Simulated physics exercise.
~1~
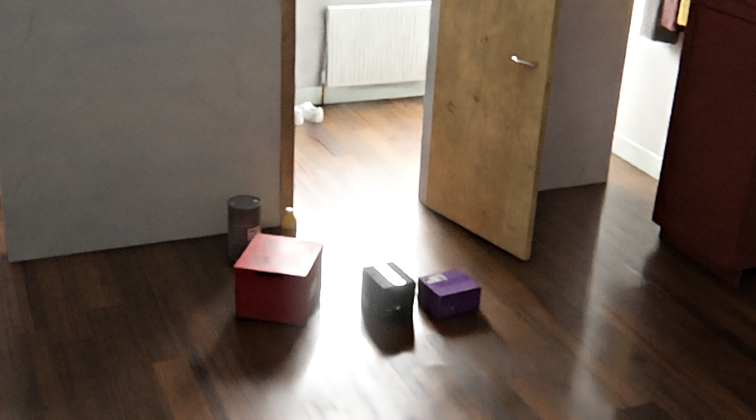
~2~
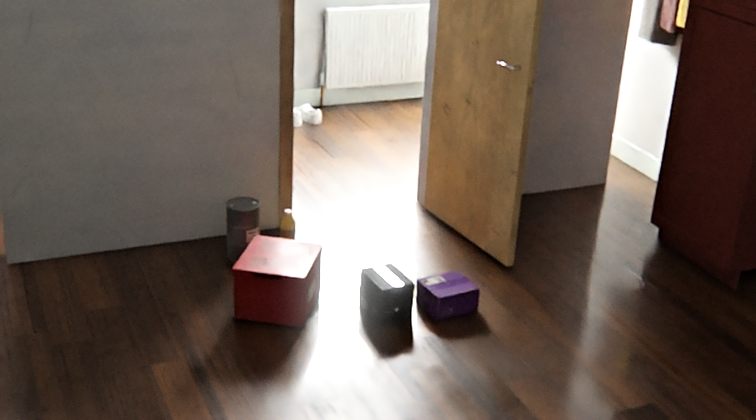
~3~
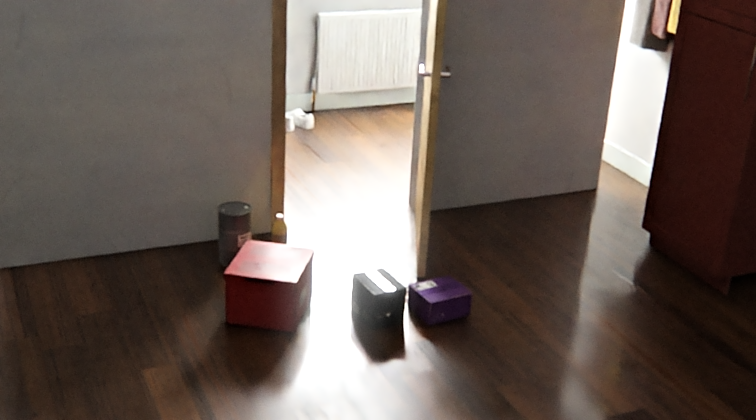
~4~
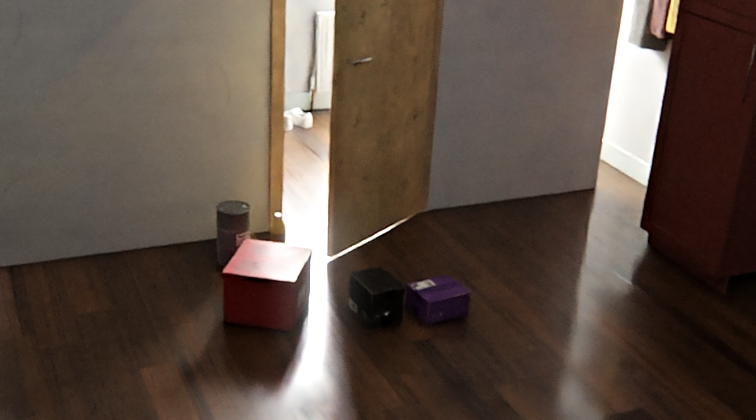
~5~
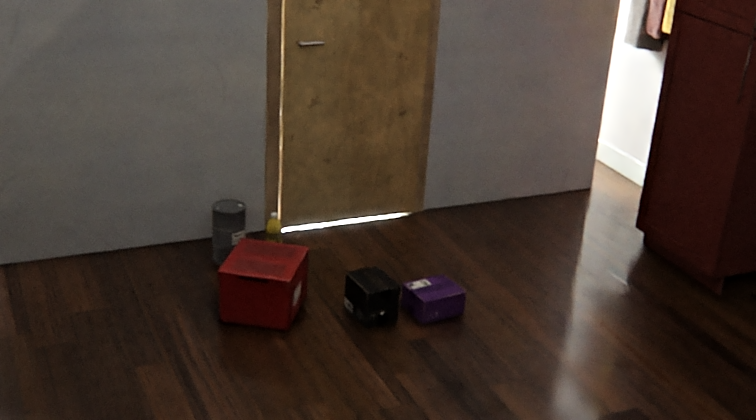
A wooden door stands wide open into a room with a dark wood floor, a white radiator visible through the doorway. On the floor in front sit a red box, a black box and a purple box, with a grey canister and a small yellow bottle near the left side of the frame. The door begins to turn slowly, then swings until its edge faces the view. It carries on leftward past the black and purple boxes without touching them, narrowing the bright gap. Finally it rests shut in its frame, light showing beneath it, with everything else still in place.
